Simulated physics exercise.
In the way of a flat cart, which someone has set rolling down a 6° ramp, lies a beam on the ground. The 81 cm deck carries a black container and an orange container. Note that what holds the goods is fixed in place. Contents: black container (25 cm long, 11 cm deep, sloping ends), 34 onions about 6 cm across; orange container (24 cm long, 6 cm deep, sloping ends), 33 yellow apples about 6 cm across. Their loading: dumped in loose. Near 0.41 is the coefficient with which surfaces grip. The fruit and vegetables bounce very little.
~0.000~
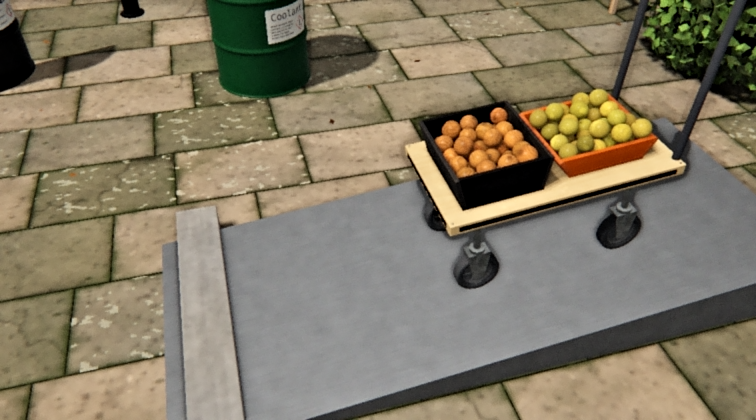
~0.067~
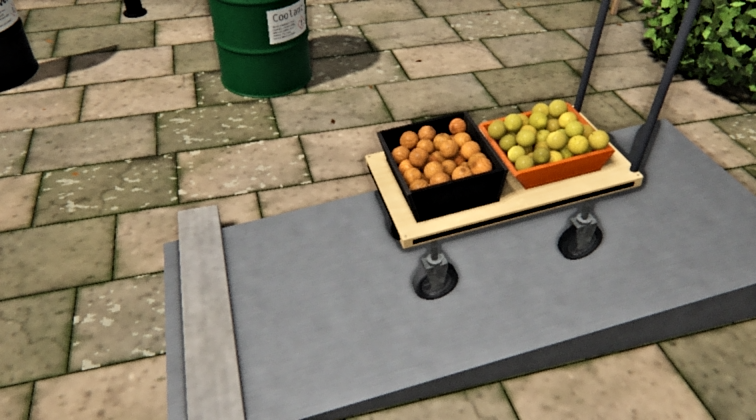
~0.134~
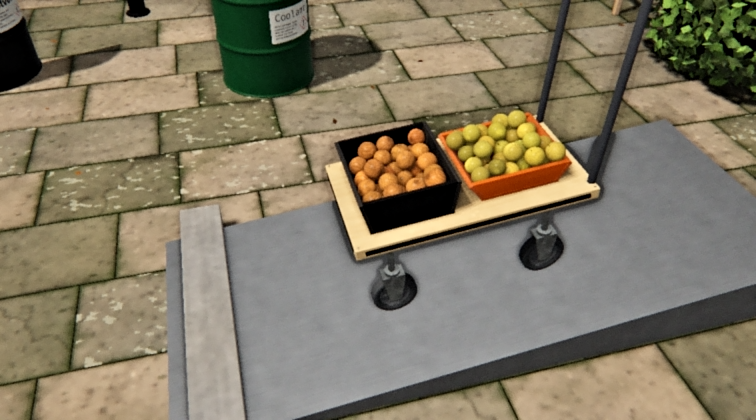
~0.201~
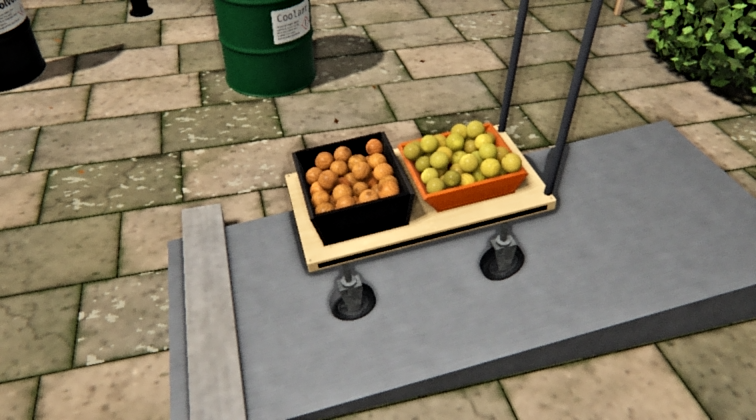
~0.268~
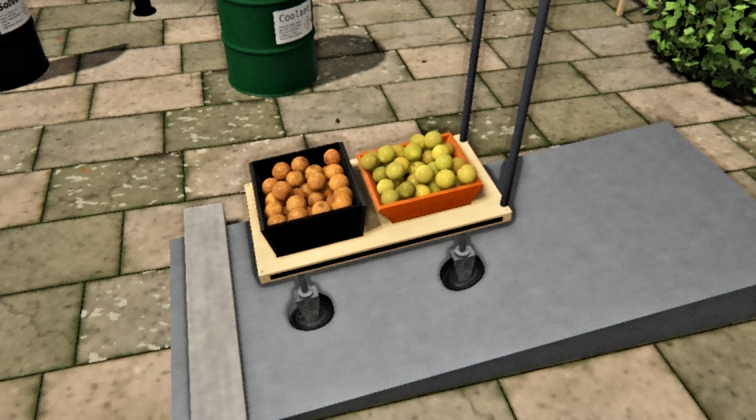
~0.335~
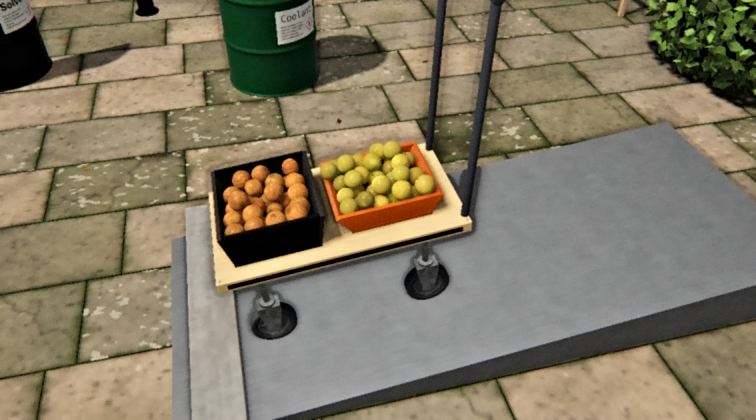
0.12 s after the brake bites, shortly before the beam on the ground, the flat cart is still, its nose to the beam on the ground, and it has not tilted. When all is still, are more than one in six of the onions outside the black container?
I expect it to lose a smaller share than a sixth of its load.
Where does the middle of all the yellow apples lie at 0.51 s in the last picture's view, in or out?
Around (339, 185).
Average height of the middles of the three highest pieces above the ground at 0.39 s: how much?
I'd say near 60 cm.
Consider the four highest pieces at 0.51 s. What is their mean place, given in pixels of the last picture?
Their centre sits close to pixel (304, 180).
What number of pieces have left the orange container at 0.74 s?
Orange container: About 12.
After 0.39 s, 0 of 34 out of the black container and 1 of 33 out of the orange container.
After 0.51 s, 0 of 34 out of the black container and 6 of 33 out of the orange container.
After 0.74 s, 0 of 34 out of the black container and 12 of 33 out of the orange container.
Outcome (at 1.24 s), 0 of 34 out of the black container and 13 of 33 out of the orange container. Asked share, 0 of 34, 0 per cent.
